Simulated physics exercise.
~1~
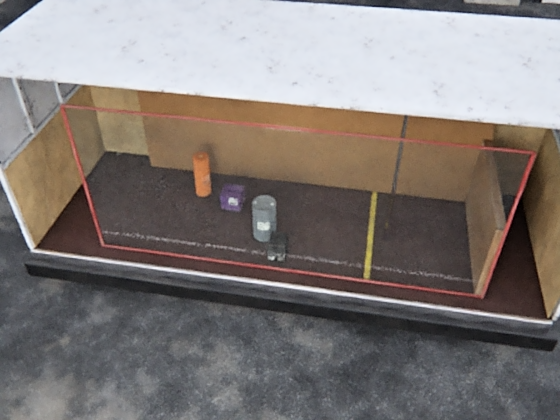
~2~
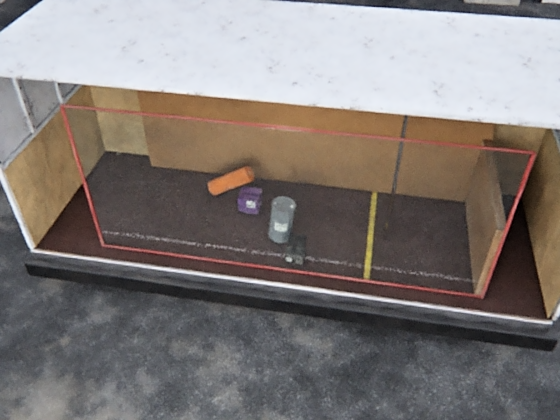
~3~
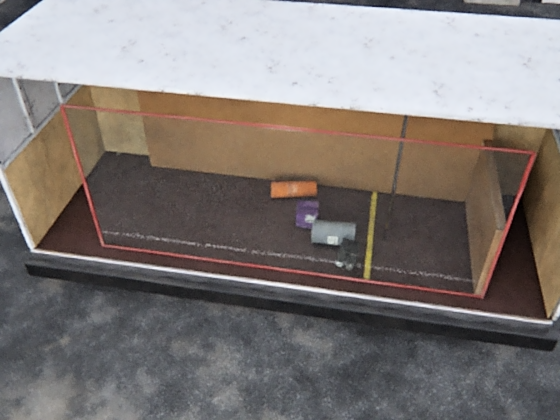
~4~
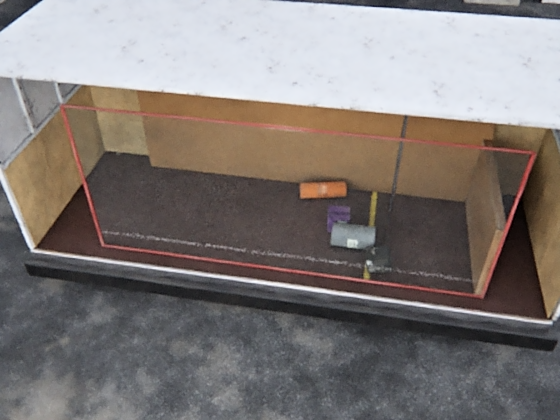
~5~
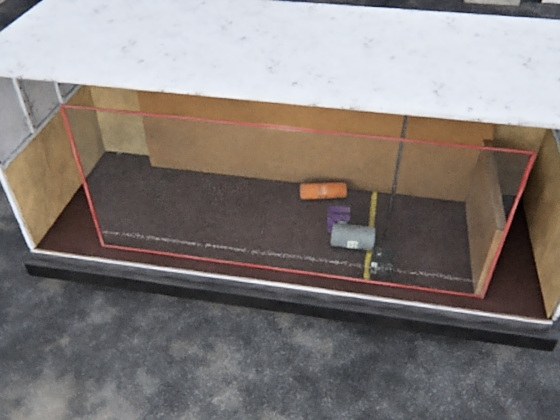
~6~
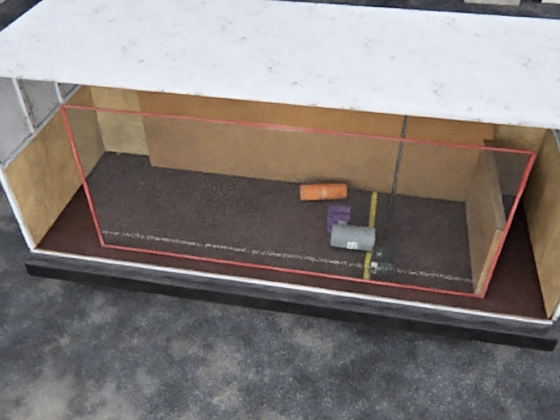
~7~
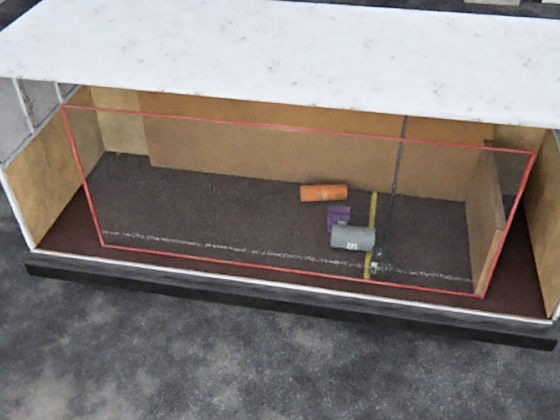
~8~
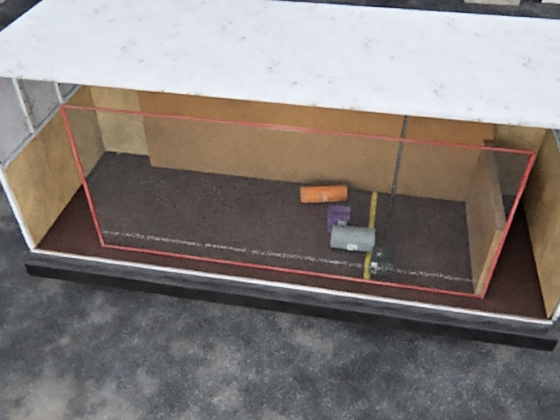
In this clip, an orange roll, purple carton, grey drum and small black object slide right across an open bay, the roll toppling first and the drum later. They come to rest, the black object crossing the yellow line while the carton and drum stop short.
